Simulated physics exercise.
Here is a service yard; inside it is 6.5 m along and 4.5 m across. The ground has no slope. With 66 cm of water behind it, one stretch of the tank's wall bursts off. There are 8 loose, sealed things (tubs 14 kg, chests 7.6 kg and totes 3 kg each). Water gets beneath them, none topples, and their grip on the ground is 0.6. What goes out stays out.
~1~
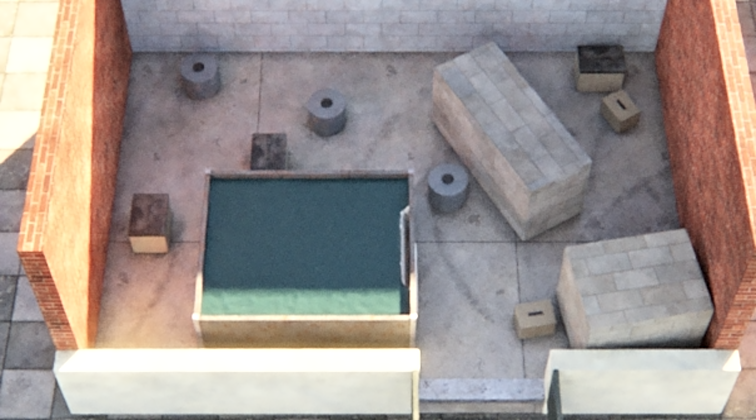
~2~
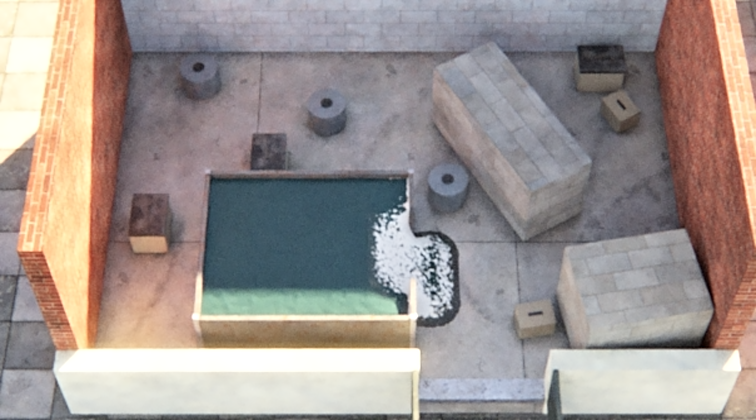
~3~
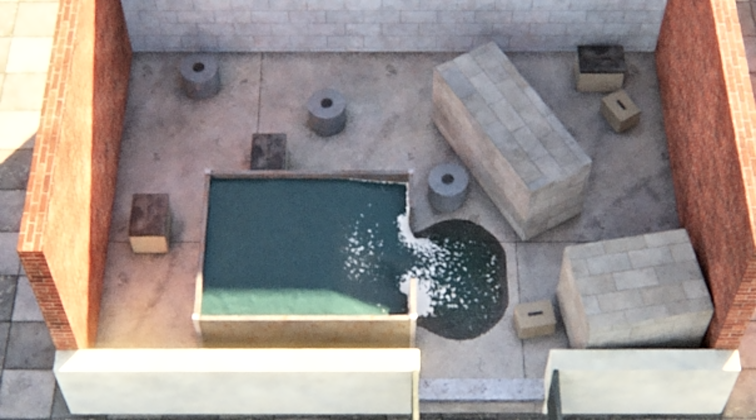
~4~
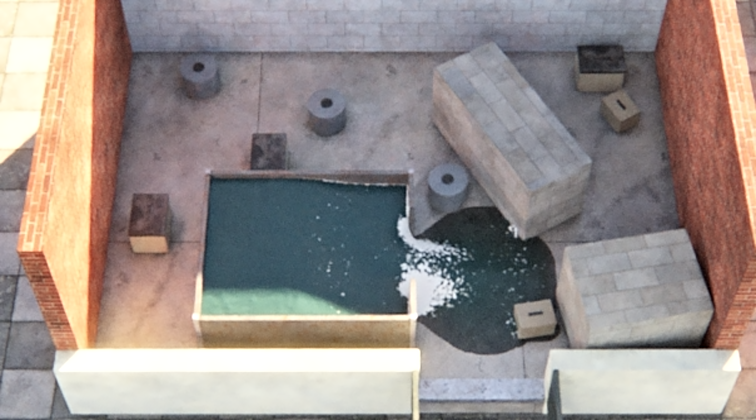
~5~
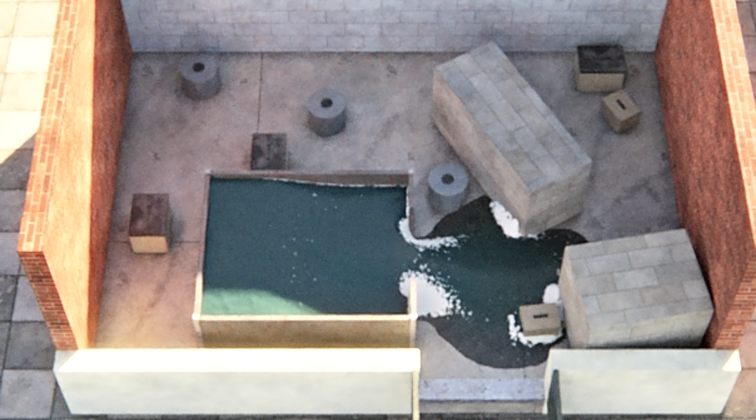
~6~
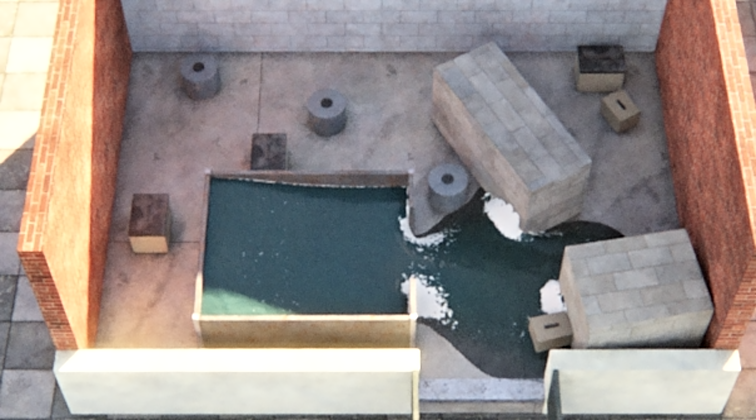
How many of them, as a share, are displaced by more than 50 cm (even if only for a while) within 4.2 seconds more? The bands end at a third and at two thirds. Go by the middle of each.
Share: Between one and two thirds.
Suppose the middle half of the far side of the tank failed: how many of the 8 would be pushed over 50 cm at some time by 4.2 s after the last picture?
In that case 6 of them.
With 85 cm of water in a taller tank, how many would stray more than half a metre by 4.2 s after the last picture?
In that case 5 of them.
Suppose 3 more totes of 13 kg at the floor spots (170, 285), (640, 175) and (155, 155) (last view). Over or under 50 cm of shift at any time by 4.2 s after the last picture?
In turn: Short of it, over, less.
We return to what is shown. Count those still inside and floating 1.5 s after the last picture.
At that moment 0.
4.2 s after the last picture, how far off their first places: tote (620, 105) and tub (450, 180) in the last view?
In that order: 350 cm, 60 cm.
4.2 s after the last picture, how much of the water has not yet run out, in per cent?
Some 86 per cent remains.
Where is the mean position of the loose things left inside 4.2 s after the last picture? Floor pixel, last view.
Around (291, 137).
Then, 0.4 s after the last picture 1 of 8 are over 50 cm from their spots; 1 afloat.
Then, 1.5 s after the last picture 1 of 8 are over 50 cm from their spots; 0 afloat.
Then, 2.8 s after the last picture 4 of 8 are over 50 cm from their spots; 2 afloat.
Then, 4.2 s after the last picture 4 of 8 are over 50 cm from their spots, and 4 have been at some point; 2 afloat.
